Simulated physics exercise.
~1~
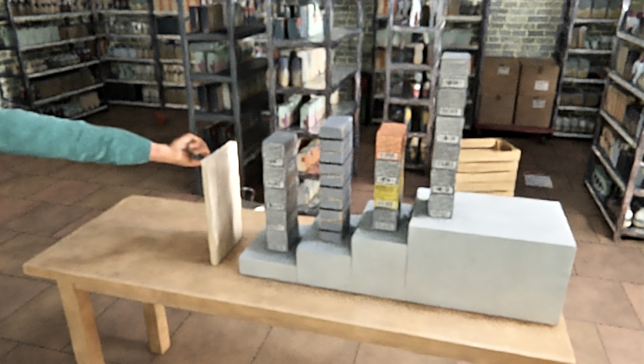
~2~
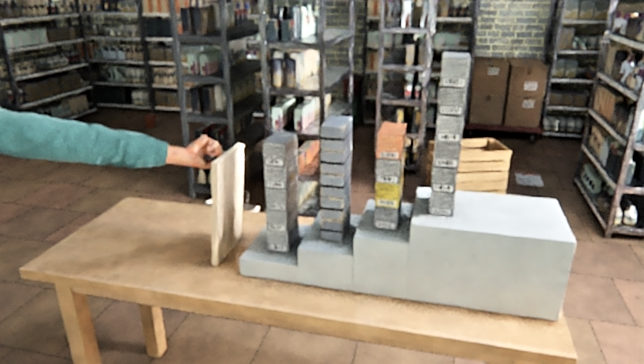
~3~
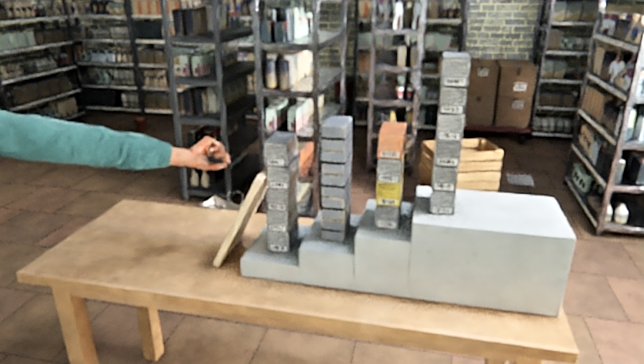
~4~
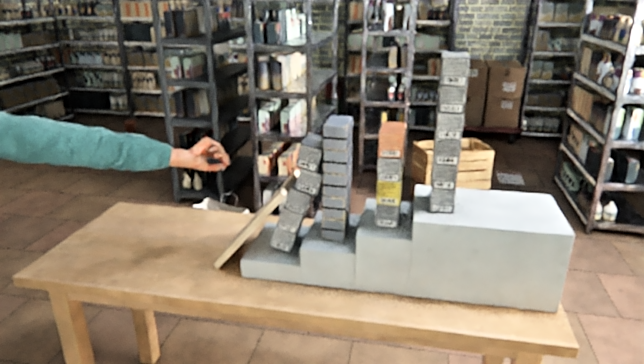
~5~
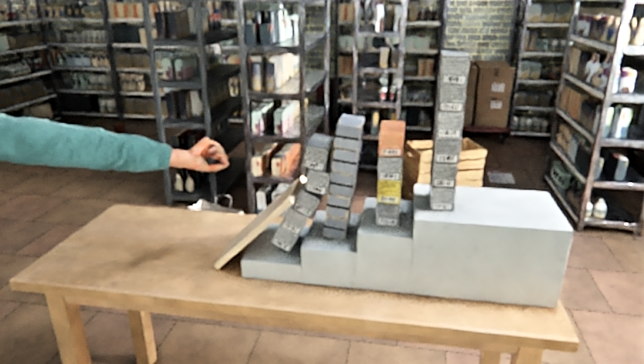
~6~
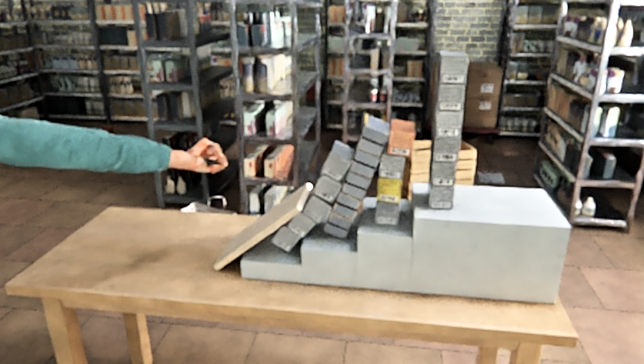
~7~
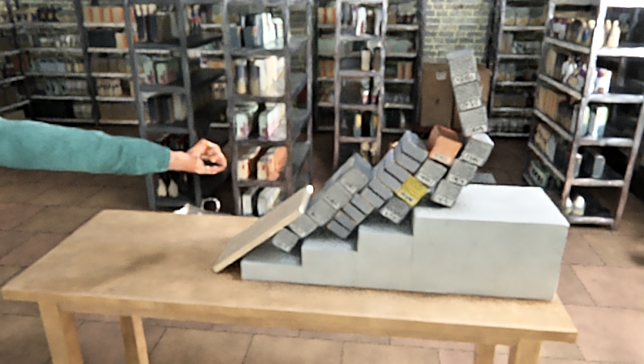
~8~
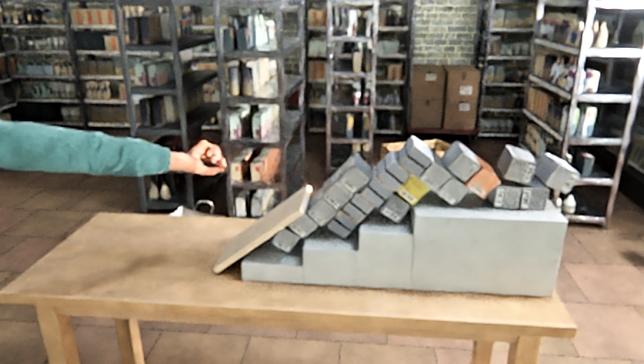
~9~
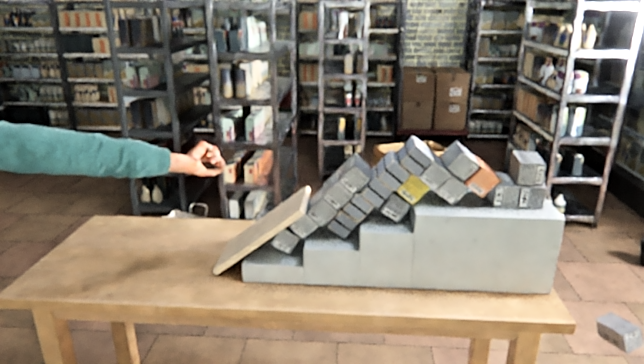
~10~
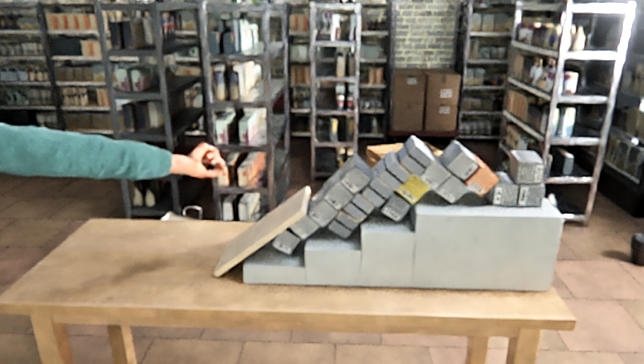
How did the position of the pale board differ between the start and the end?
At the start the board stood upright on the table beneath the hand. By the end it was leaning to the right against the steps and the fallen blocks.
